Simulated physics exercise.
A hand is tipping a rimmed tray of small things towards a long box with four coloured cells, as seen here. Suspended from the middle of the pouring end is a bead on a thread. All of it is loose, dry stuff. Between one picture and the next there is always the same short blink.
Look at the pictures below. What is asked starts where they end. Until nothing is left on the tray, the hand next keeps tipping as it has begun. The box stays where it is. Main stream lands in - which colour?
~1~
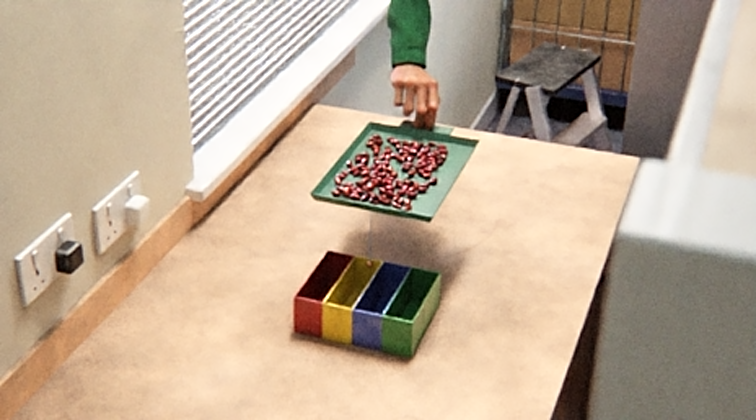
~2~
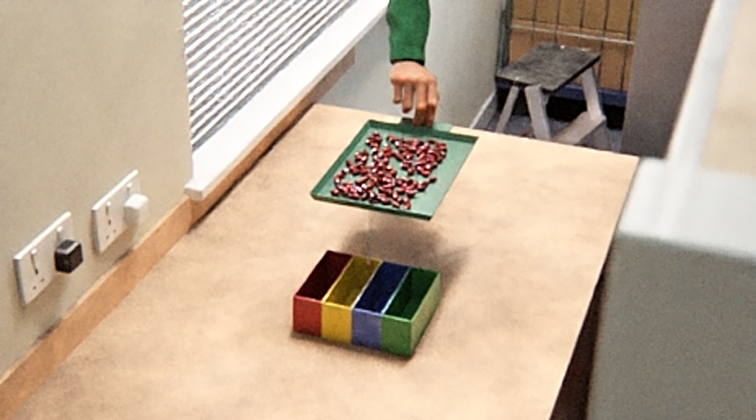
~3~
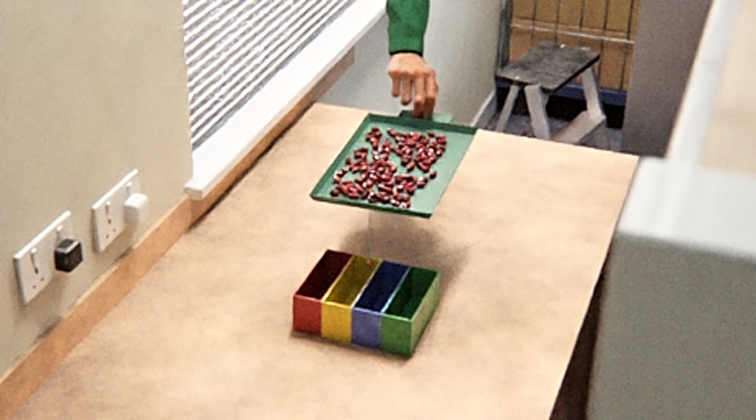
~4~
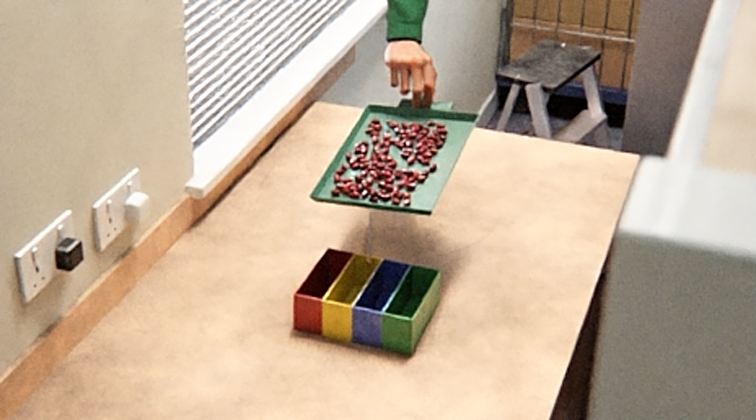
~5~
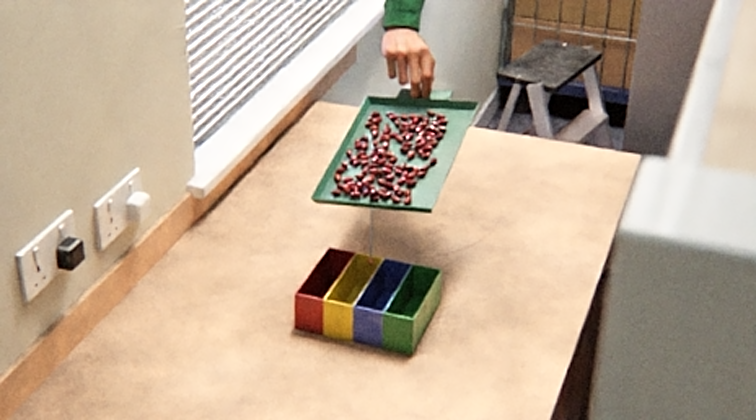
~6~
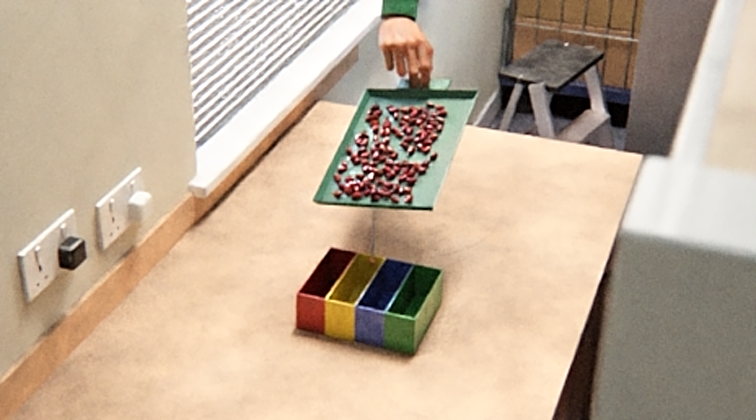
Red cell.
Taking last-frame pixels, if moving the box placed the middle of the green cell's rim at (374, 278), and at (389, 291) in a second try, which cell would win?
The yellow one, then that red cell.
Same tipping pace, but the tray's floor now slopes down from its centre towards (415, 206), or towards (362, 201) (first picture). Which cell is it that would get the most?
Try 1 - green; try 2 - the red one.
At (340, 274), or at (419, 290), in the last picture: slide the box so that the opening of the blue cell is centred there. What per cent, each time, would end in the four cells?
Near 100 and 0 percent respectively.
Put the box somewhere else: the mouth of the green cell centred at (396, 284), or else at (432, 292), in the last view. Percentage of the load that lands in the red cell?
It works out to 60 percent and then 20 percent.
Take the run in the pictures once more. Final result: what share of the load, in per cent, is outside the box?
40 %.
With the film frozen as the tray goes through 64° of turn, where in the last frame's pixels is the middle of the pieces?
Roughly (341, 186).
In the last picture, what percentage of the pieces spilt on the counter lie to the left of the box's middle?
Left share: Some 100 per cent.
Shortly afterwards, tray tipped steeply; the bulk on the tray; only a few in the red cell; a little falling or outside the box.
Next, tray tipped past a quarter turn; only a few on the tray; near half in the red cell; a little in the yellow cell; near half falling or outside the box.
Some moments later, tray tipped past a quarter turn; near half in the red cell; a little in the yellow cell; near half falling or outside the box.
In the end, tray tipped past a quarter turn; near half in the red cell; a little in the yellow cell; none at all in the green cell; none at all in the blue cell; near half outside the box.
